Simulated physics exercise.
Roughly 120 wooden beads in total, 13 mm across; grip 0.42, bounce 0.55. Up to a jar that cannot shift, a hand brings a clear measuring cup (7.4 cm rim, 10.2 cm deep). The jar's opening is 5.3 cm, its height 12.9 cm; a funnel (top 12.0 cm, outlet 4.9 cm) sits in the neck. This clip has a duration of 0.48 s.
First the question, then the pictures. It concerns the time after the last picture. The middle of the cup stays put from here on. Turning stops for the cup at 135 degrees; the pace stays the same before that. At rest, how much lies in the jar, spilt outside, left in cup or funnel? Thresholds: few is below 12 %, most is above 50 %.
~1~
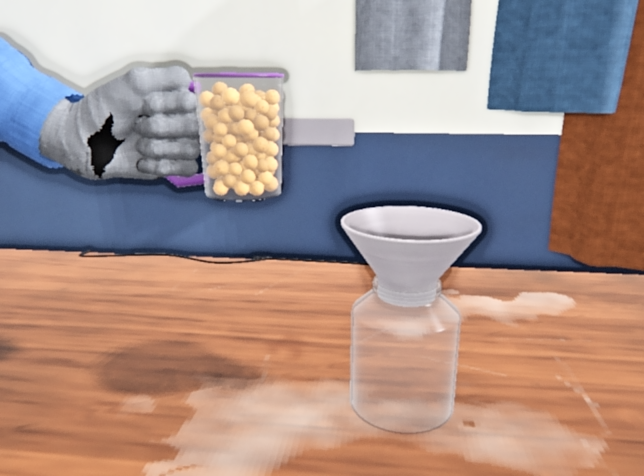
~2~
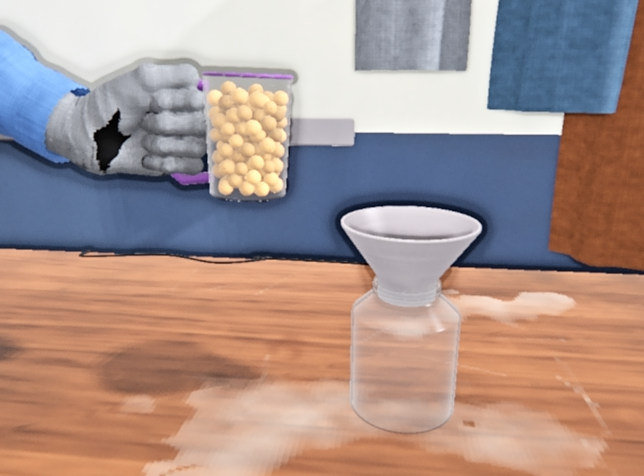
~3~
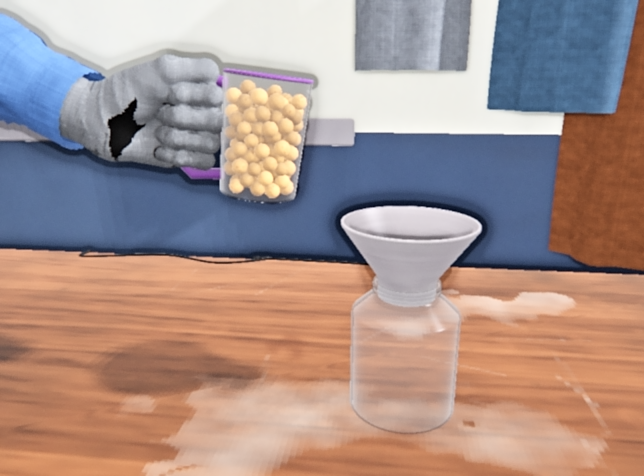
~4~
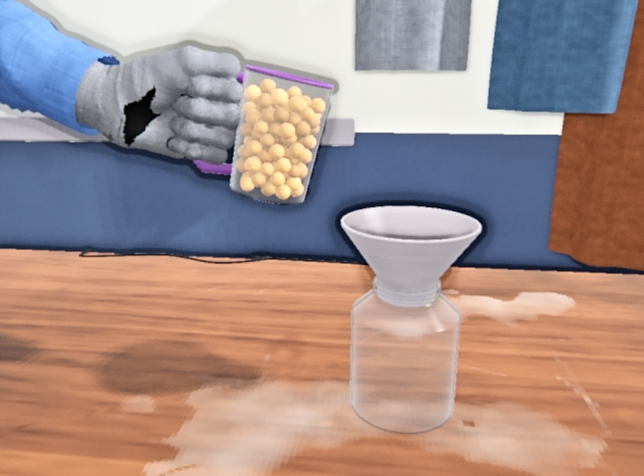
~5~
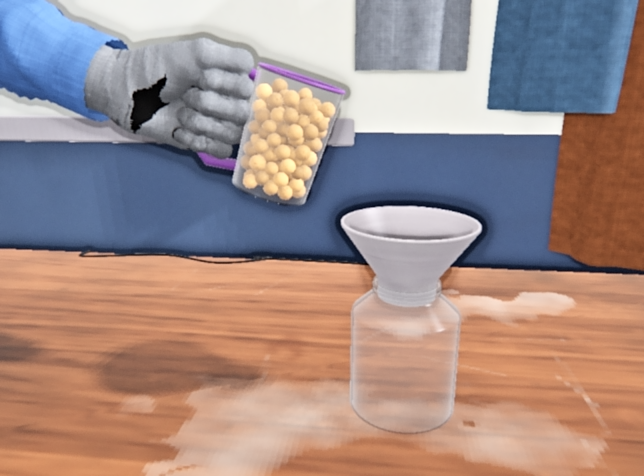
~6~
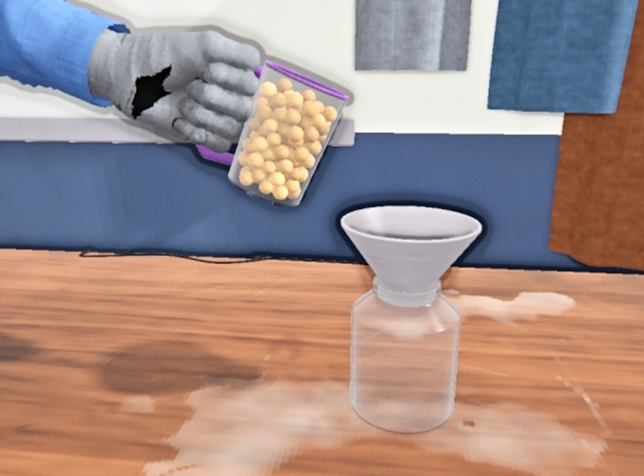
Jar: Most. Spilt: Some. Still above: Few.
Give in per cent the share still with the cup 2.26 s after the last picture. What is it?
Estimate: Some 0 %.
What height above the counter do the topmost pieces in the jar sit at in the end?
4.5 cm.
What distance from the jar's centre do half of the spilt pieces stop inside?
Some 16 cm, give or take.
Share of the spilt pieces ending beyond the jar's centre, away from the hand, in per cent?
About 10 percent of the spill.
Then, 0.95 s after the last picture, tilt 75 degrees; the cup holds 100 %, the jar 0 %.
Then, 1.58 s after the last picture, tilt 109 degrees; the cup holds 70 %, the jar 15 %.
Then, 2.26 s after the last picture, tilt 135 degrees; the cup holds 0 %, the jar 60 %.
In the end, jar 60 %, spilt 40 %, still above 0 %.
